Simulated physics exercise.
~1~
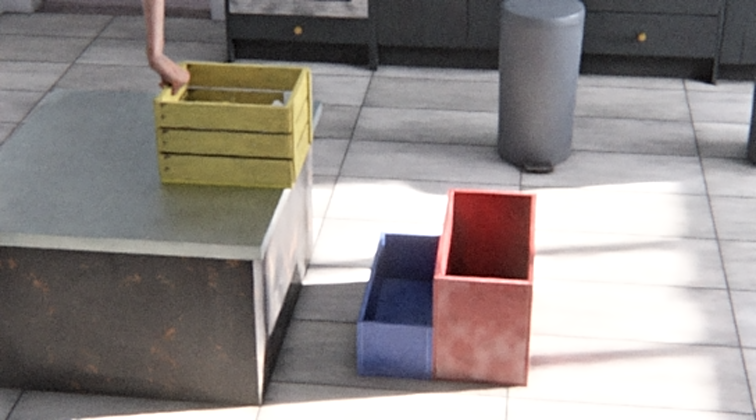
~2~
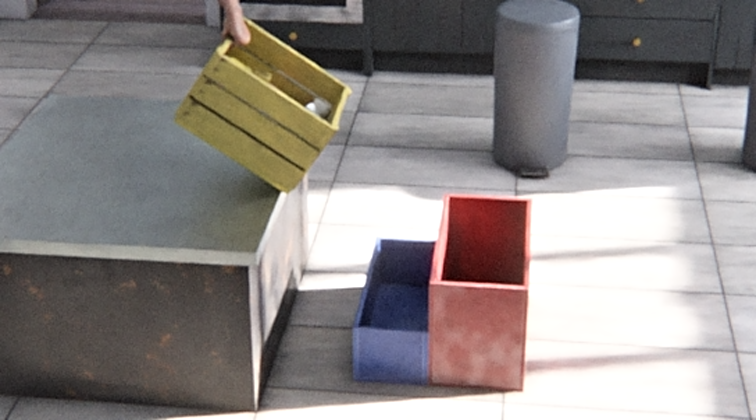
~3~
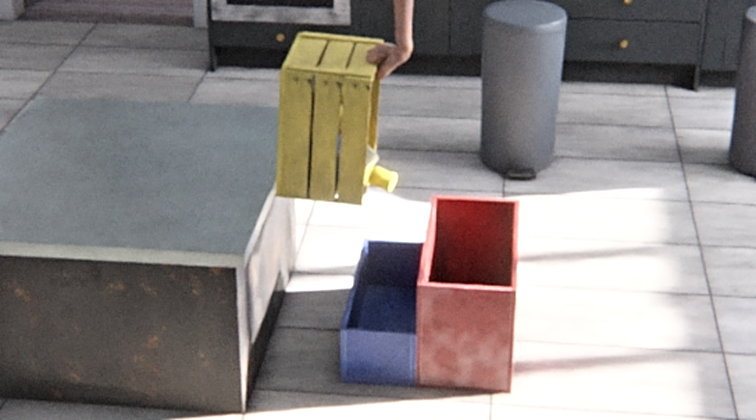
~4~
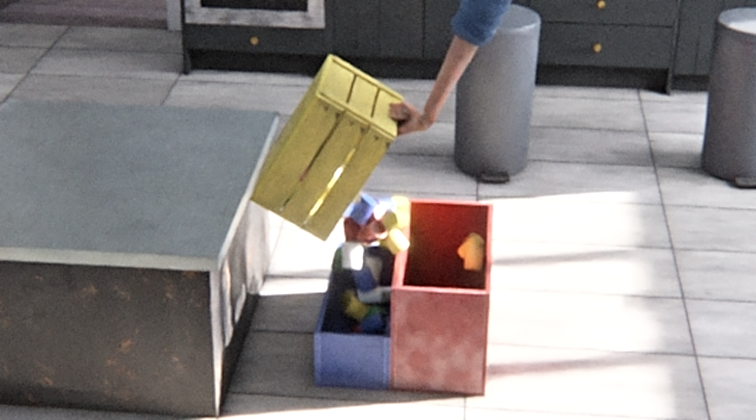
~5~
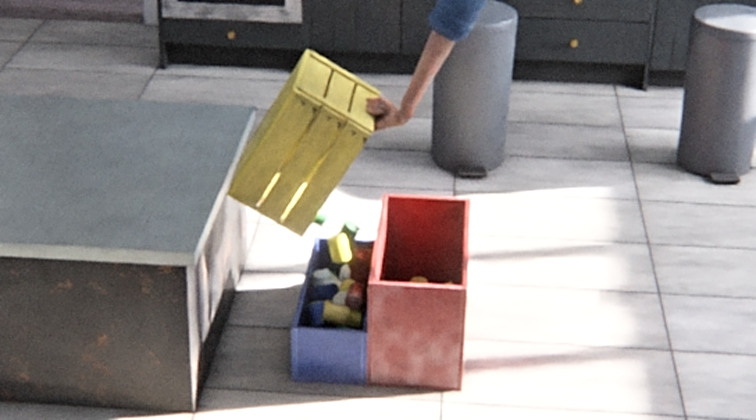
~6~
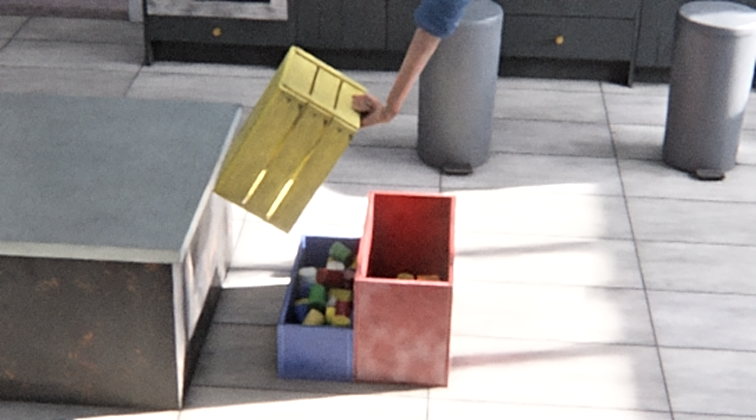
Hand tipping a yellow crate over a bench edge, spilling small colourful pieces mostly into a blue tote, some into a red box.
